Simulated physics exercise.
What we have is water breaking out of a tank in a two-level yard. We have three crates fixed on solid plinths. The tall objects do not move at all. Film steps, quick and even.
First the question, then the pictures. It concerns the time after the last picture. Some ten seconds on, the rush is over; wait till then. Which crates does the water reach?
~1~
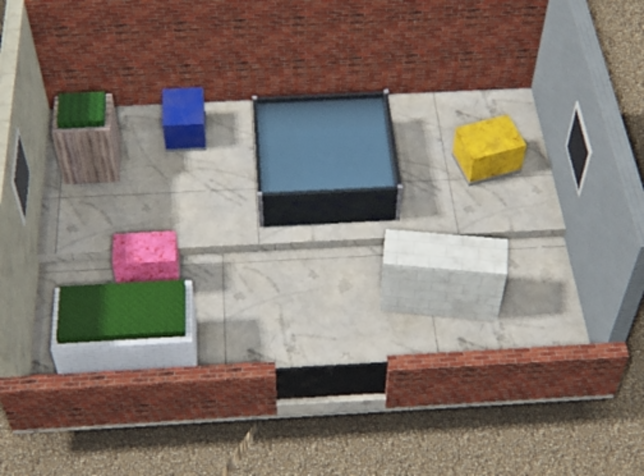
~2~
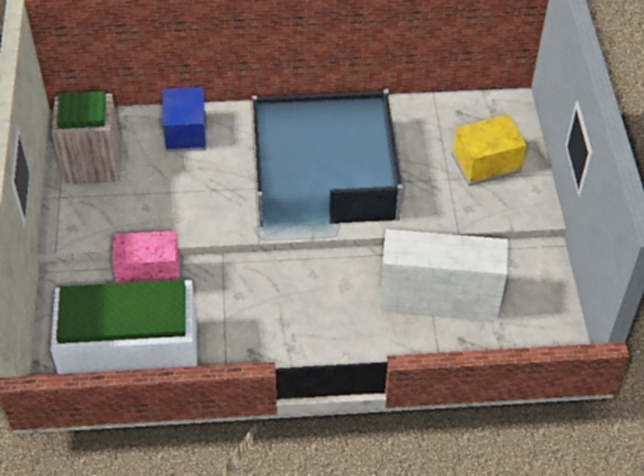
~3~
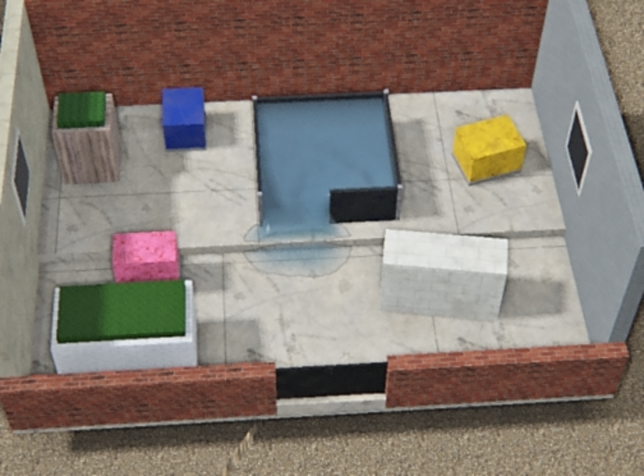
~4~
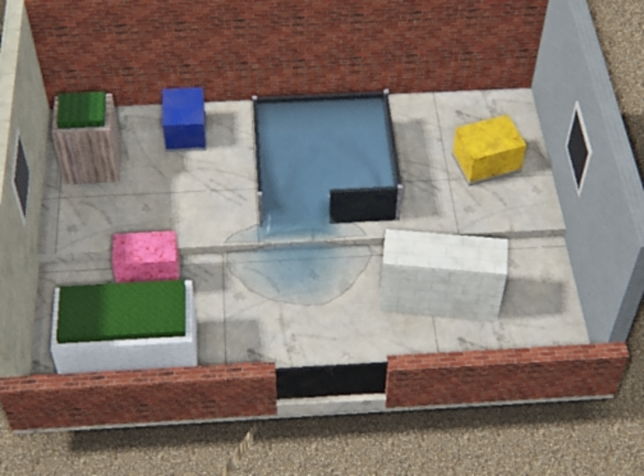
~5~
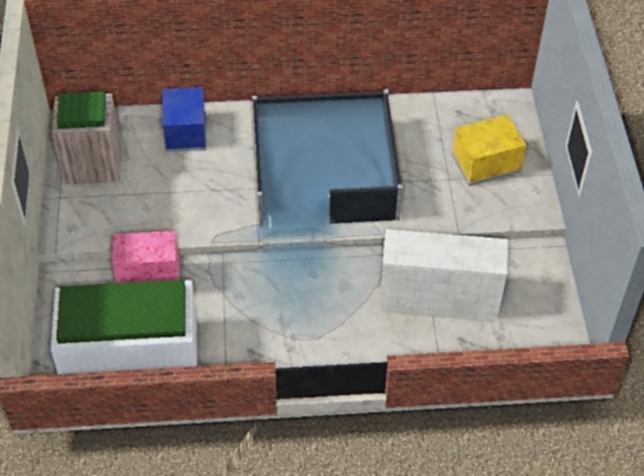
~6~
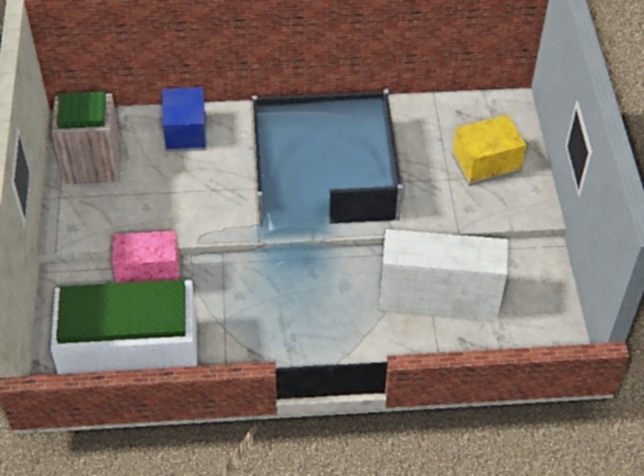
One by one: The yellow crate will not be reached; the pink crate will not be reached; the blue crate will not be reached.
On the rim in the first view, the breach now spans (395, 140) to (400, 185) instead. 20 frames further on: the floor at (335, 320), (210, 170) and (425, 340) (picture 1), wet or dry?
Sodden, then spared, then sodden.
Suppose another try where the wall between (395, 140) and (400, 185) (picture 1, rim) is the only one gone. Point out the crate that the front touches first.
That would be the yellow crate.
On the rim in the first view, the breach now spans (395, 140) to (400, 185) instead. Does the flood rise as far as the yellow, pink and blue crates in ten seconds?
Result: Yellow crate gets overtopped, pink crate is left untouched, blue crate gets overtopped.
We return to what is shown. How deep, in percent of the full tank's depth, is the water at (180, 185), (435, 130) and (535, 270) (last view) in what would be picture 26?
In order: Roughly 0, 0 and 2 in a hundred.
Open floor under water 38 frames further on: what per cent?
Around 50 percent.
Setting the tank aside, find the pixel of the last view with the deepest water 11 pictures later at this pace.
Deepest spot: Near (264, 368).
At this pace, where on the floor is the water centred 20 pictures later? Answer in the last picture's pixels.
At about (305, 270).
A moment on, water covers 25 % of the floor; the yellow crate not reached, the pink crate water round its plinth, the blue crate not reached.
Next, water covers 35 % of the floor; the yellow crate not reached, the pink crate water round its plinth, the blue crate not reached.
Then, water covers 45 % of the floor; the yellow crate not reached, the pink crate water round its plinth, the blue crate not reached.
Later, water covers 50 % of the floor; the yellow crate not reached, the pink crate water round its plinth, the blue crate not reached.
In the end, water covers 50 % of the floor; the yellow crate stayed above the water, the pink crate stayed above the water, the blue crate stayed above the water.
